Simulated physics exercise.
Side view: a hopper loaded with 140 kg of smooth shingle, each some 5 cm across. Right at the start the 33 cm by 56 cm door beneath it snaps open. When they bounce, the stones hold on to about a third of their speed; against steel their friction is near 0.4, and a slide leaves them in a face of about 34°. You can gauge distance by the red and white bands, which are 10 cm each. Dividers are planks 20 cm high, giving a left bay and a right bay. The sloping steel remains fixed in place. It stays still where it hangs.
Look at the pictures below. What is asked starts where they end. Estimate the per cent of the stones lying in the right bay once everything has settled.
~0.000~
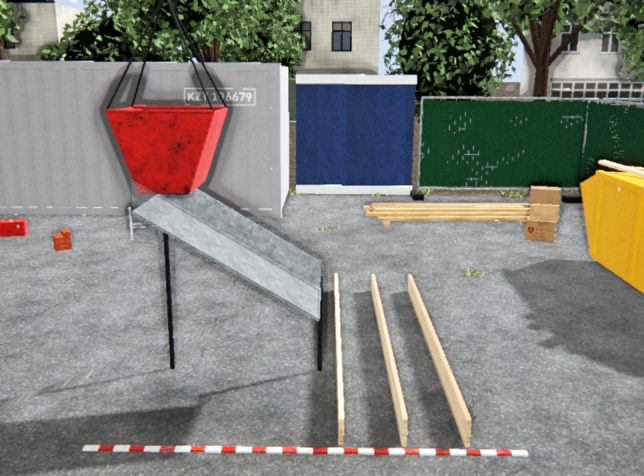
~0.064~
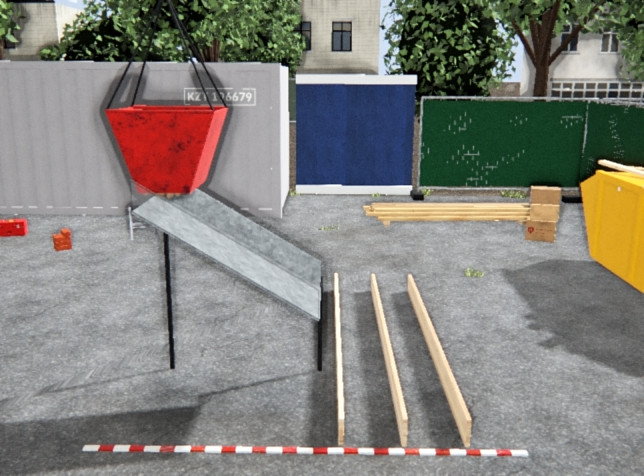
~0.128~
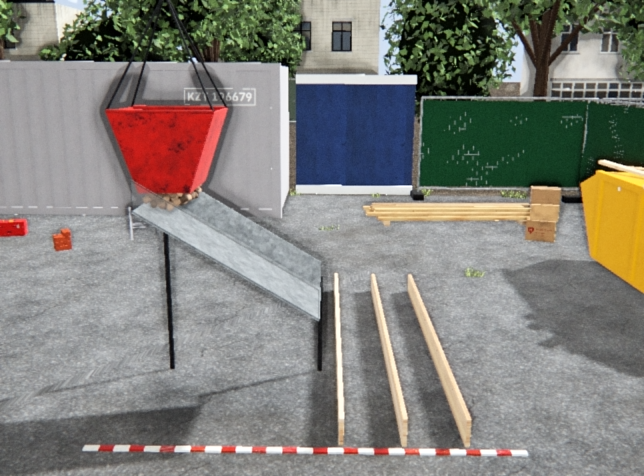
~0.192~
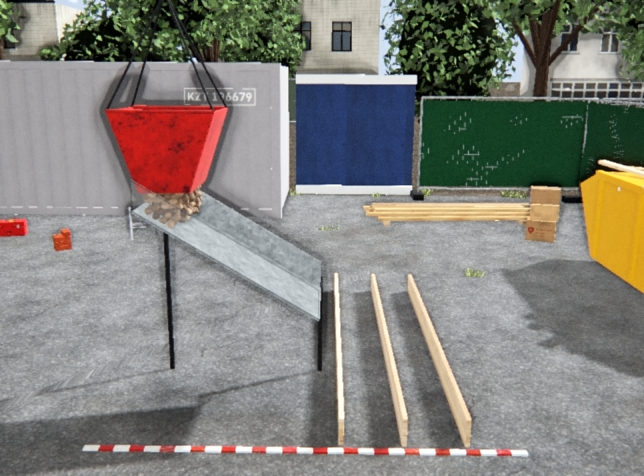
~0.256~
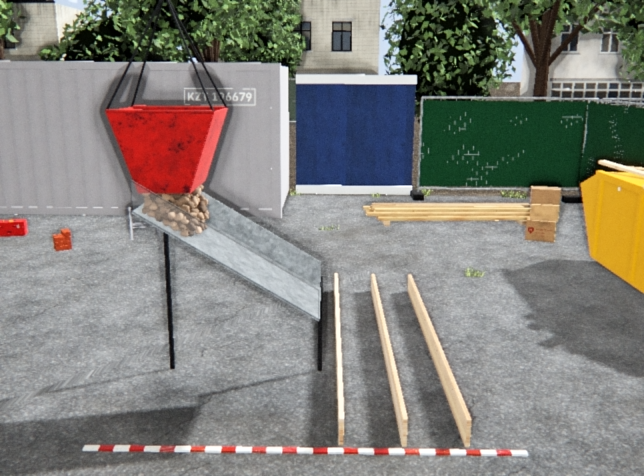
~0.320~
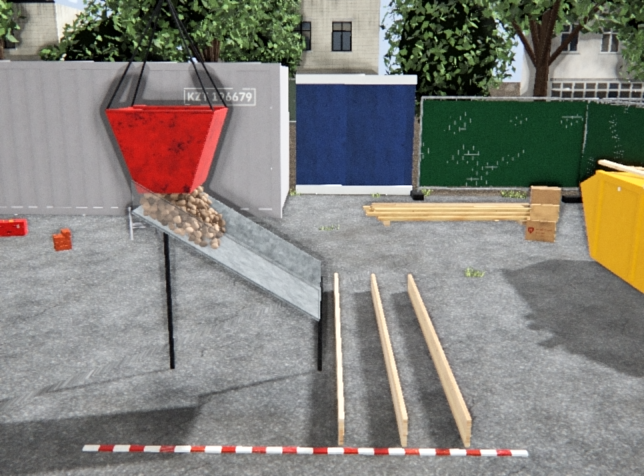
I would say 45 per cent ends up in the right bay.
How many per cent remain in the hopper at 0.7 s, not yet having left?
Close to 5 percent has not yet come out.
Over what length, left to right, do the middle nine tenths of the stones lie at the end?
Roughly 70 cm.
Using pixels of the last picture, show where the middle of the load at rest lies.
About (390, 392).
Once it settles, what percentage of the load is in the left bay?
I'd put it at roughly 55 in a hundred.
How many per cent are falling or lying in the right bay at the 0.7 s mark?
By then I'd say close to 0 per cent.
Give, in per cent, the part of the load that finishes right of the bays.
I'd say around 0 per cent.
After 0.7 s, 3 % in the hopper, 93 % on the steel, 4 % falling or lying left of the bays, 1 % falling or lying in the left bay; the stones farthest right are at (351, 319).
After 1.1 s, 0 % in the hopper, 58 % on the steel, 8 % falling or lying left of the bays, 24 % falling or lying in the left bay, 10 % falling or lying in the right bay; the stones farthest right are at (450, 399).
After 1.7 s, 0 % in the hopper, 8 % on the steel, 6 % falling or lying left of the bays, 50 % falling or lying in the left bay, 37 % falling or lying in the right bay; the stones farthest right are at (464, 391).
After 2.6 s, 0 % in the hopper, 54 % falling or lying in the left bay, 45 % falling or lying in the right bay; the stones farthest right are at (470, 391).
After 4.5 s, 0 % in the hopper, 54 % in the left bay, 45 % in the right bay; the stones farthest right are at (470, 391).
